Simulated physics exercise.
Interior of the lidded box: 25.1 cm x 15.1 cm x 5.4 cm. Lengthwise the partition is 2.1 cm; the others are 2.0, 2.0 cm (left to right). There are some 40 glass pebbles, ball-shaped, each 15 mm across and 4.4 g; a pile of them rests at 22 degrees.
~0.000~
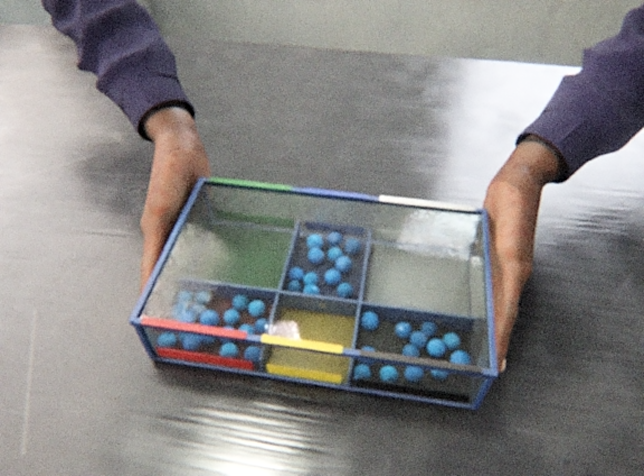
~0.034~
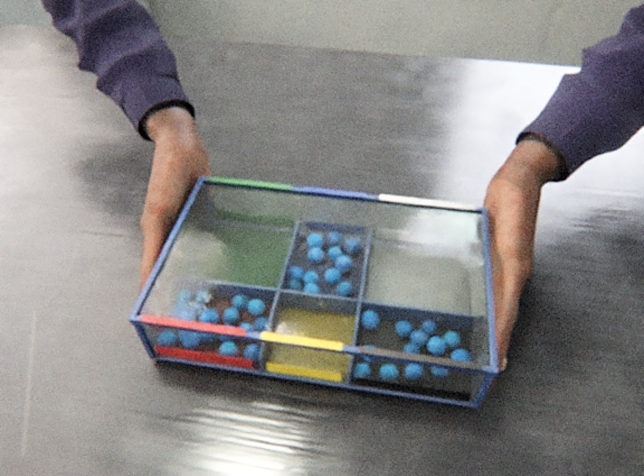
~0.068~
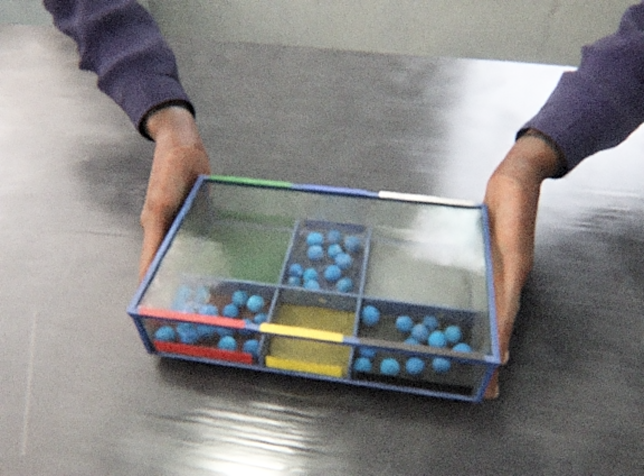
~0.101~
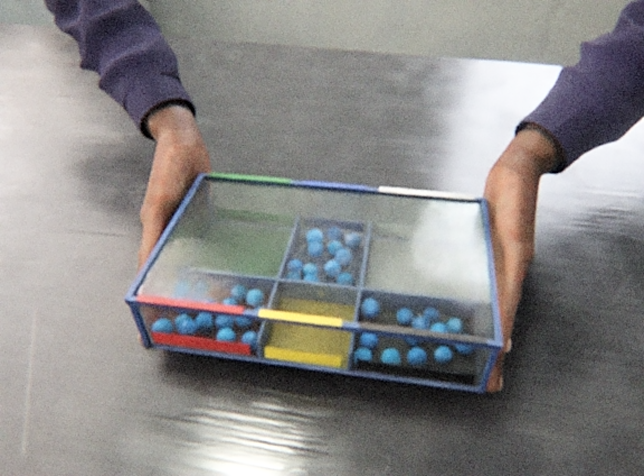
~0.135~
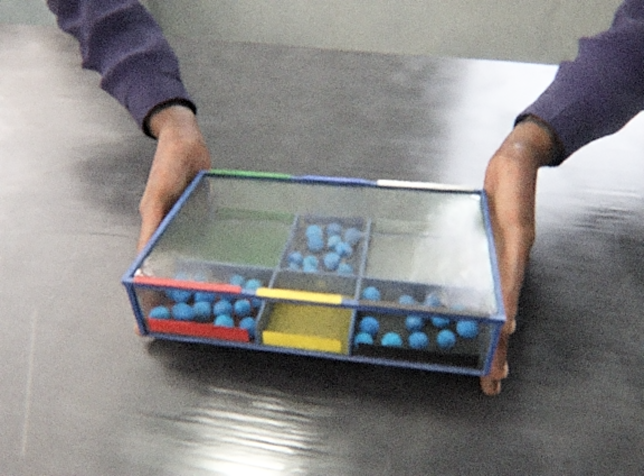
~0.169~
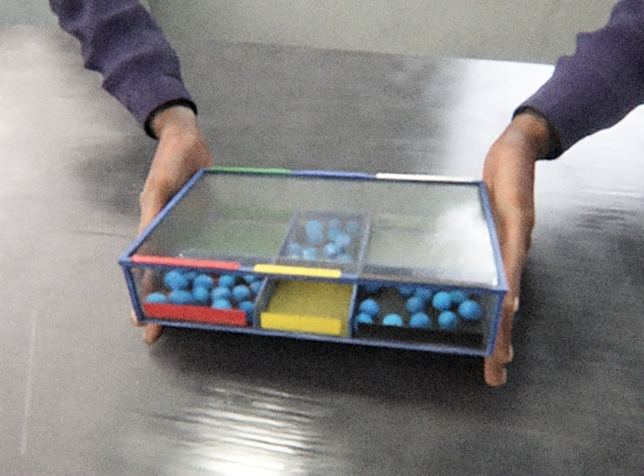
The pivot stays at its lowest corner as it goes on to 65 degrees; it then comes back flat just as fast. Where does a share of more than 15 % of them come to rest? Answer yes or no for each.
Red compartment: Yes, blue compartment: Yes, green compartment: No, yellow compartment: No, white compartment: No, black compartment: Yes.
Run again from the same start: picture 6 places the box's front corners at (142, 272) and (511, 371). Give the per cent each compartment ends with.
Each compartment ends with, in per cent, red 30, blue 30, green 0, yellow 5, white 0 and black 35.
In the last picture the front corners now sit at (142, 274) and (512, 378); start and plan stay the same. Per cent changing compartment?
It comes to around 10 per cent in that case.
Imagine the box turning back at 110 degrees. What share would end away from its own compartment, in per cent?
I'd say close to 90 percent.
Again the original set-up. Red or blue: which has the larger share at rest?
That would be the red compartment.
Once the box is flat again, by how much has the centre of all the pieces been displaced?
About 1.0 cm.
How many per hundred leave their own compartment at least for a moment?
About 0 per cent.
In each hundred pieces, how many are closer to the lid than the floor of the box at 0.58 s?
Around 0 %.
After 0.58 s, tilt 64 degrees; red 40 %, blue 30 %, black 30 %.
After 0.86 s, tilt 26 degrees; red 40 %, blue 30 %, black 30 %.
After 1.24 s, tilt 0 degrees; red 40 %, blue 30 %, black 30 %.
At rest (1.9 s), red 40 %, blue 30 %, green 0 %, yellow 0 %, white 0 %, black 30 %.
